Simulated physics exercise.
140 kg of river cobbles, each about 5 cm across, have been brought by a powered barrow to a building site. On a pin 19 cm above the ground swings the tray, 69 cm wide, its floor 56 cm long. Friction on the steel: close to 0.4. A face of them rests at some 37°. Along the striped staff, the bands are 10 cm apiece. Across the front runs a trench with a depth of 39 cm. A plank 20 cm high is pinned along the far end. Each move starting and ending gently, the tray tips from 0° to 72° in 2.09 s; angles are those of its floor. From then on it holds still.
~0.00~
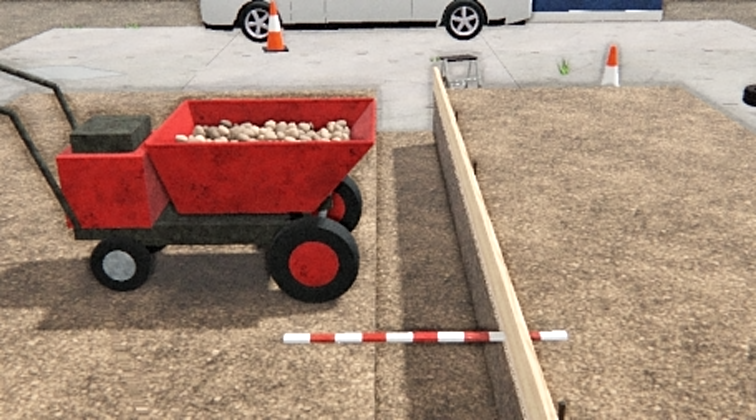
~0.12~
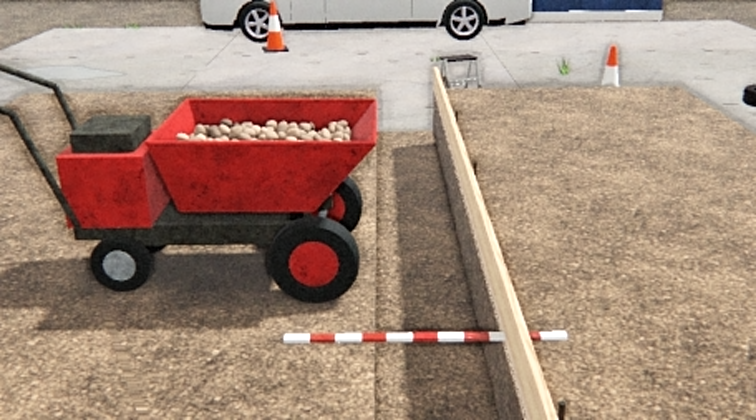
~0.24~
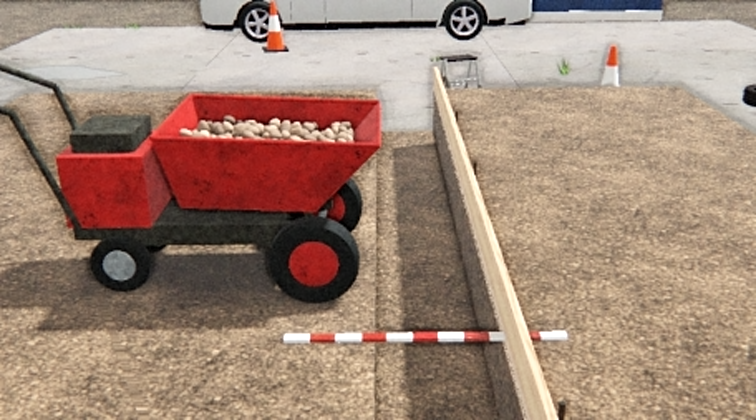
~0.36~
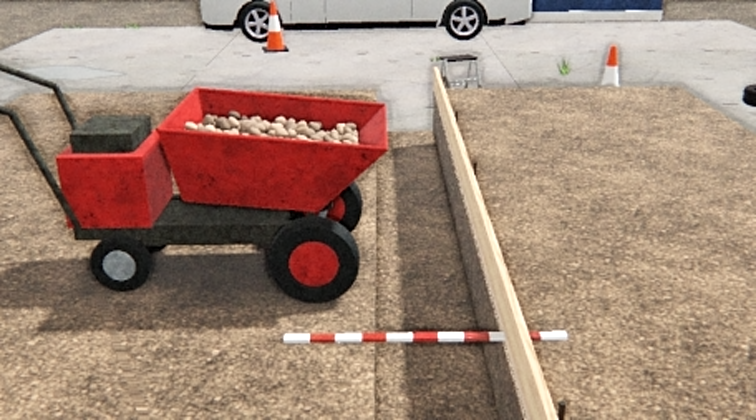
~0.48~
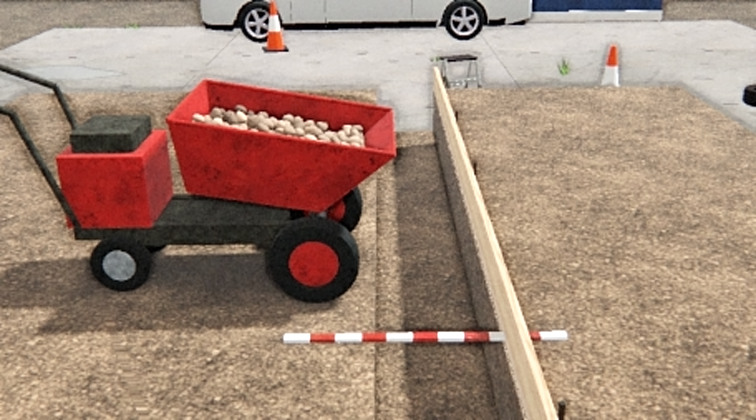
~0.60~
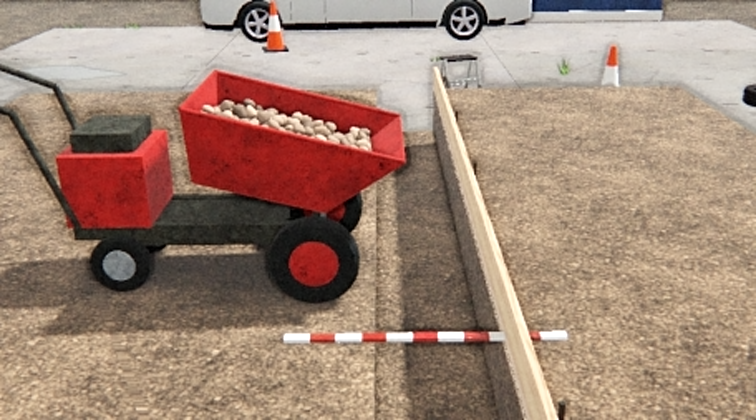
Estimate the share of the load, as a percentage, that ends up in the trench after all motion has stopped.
Roughly 98 per cent of the load ends up there.
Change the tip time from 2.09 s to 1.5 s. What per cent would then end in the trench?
Then roughly 95 percent.
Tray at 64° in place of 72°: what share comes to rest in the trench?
Some 95 in a hundred, I'd say.
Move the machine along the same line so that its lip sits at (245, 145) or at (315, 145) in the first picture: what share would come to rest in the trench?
65 and 100 %.
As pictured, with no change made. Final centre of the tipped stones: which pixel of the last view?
Centre estimate: Around (448, 327).
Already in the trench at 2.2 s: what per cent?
45 per cent, give or take.
After 1.6 s the floor is at 61°; 99 % in the tray, 1 % in the trench; the foremost stones are at (457, 231).
After 2.2 s the floor is at 72°; 53 % in the tray, 46 % in the trench, 1 % past the trench; the foremost stones are at (518, 249).
After 2.5 s the floor is at 72°; 25 % in the tray, 73 % in the trench, 1 % past the trench; the foremost stones are at (552, 276).
After 4.5 s the floor is at 72°; 0 % in the tray, 98 % in the trench, 1 % past the trench; the foremost stones are at (554, 277).
